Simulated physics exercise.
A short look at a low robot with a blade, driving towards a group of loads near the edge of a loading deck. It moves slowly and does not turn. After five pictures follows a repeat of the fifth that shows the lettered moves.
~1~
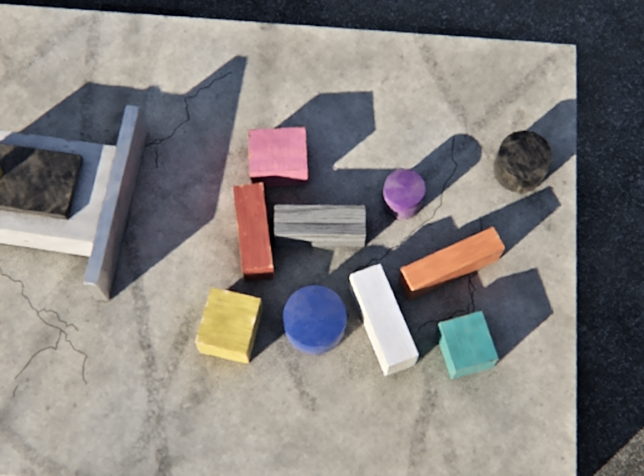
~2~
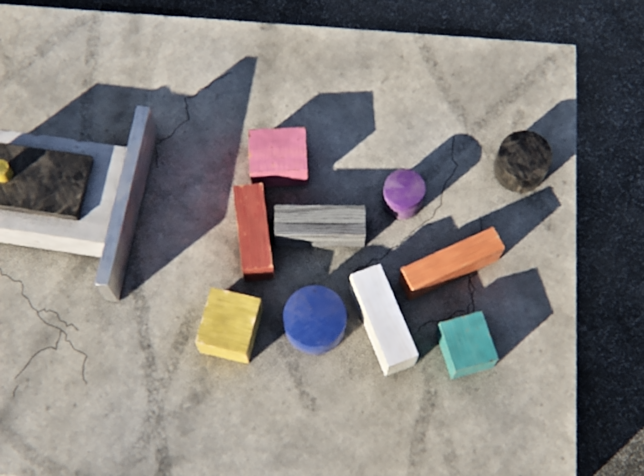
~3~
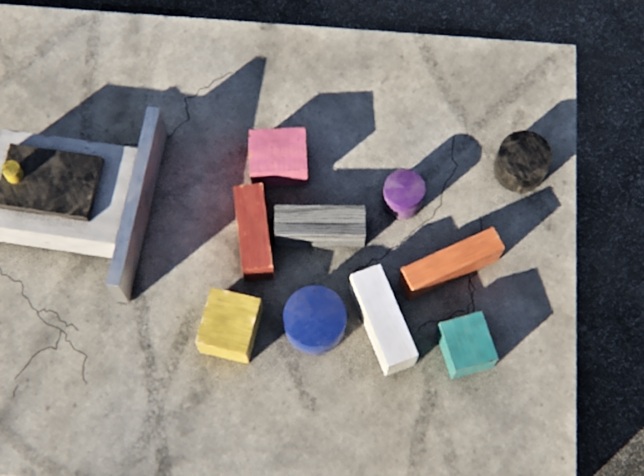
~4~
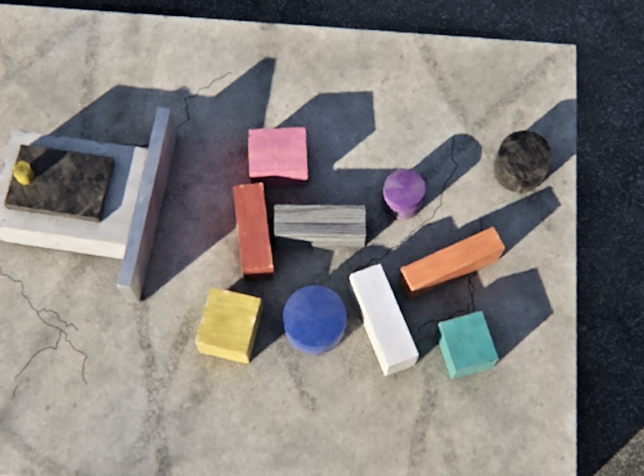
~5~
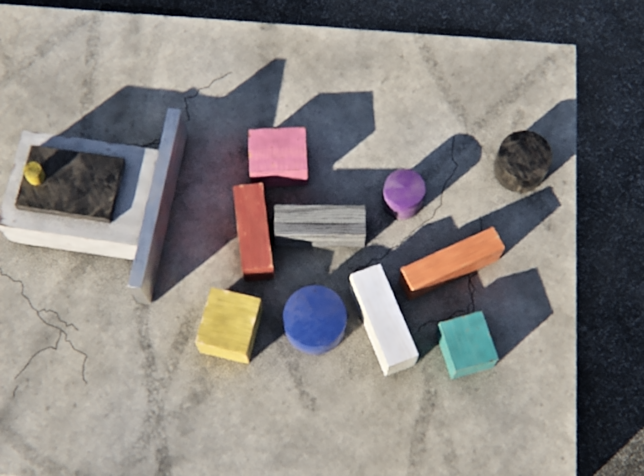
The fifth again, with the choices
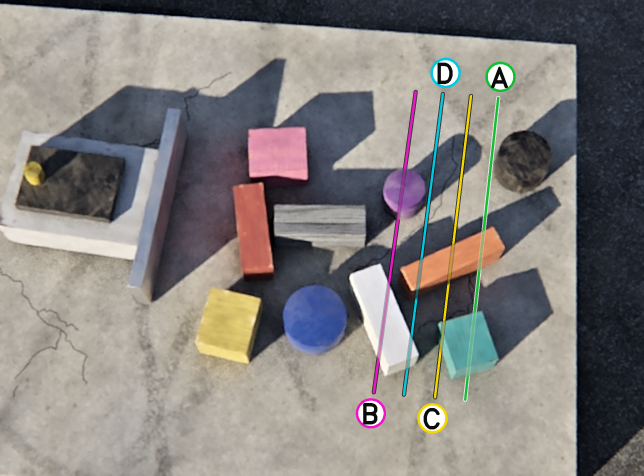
A low grey robot with an upright blade at its front slid slowly right across a pale slab, edging closer to a cluster of colourful blocks and round pieces, which all stayed still.
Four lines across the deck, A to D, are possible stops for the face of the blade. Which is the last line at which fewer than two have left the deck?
Line A.
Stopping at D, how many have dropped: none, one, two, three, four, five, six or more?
By then, none.
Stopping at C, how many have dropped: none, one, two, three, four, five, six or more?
In all, none.
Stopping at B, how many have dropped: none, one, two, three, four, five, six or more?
The count is none.
On the marked copy, A at (483, 241); B at (396, 235); C at (454, 239); D at (424, 237).
Taking A. A third of the way, robot (195, 193); yellow crate (257, 340); pink crate (320, 163).
Two thirds of the way, robot (314, 202); orange bar (501, 288); purple canister (477, 207).
When it is over, robot (405, 209); black canister (577, 169); purple canister (561, 219); none fallen.
As for the rest, B is within the limit but short; C is within the limit but short; D is within the limit but short.
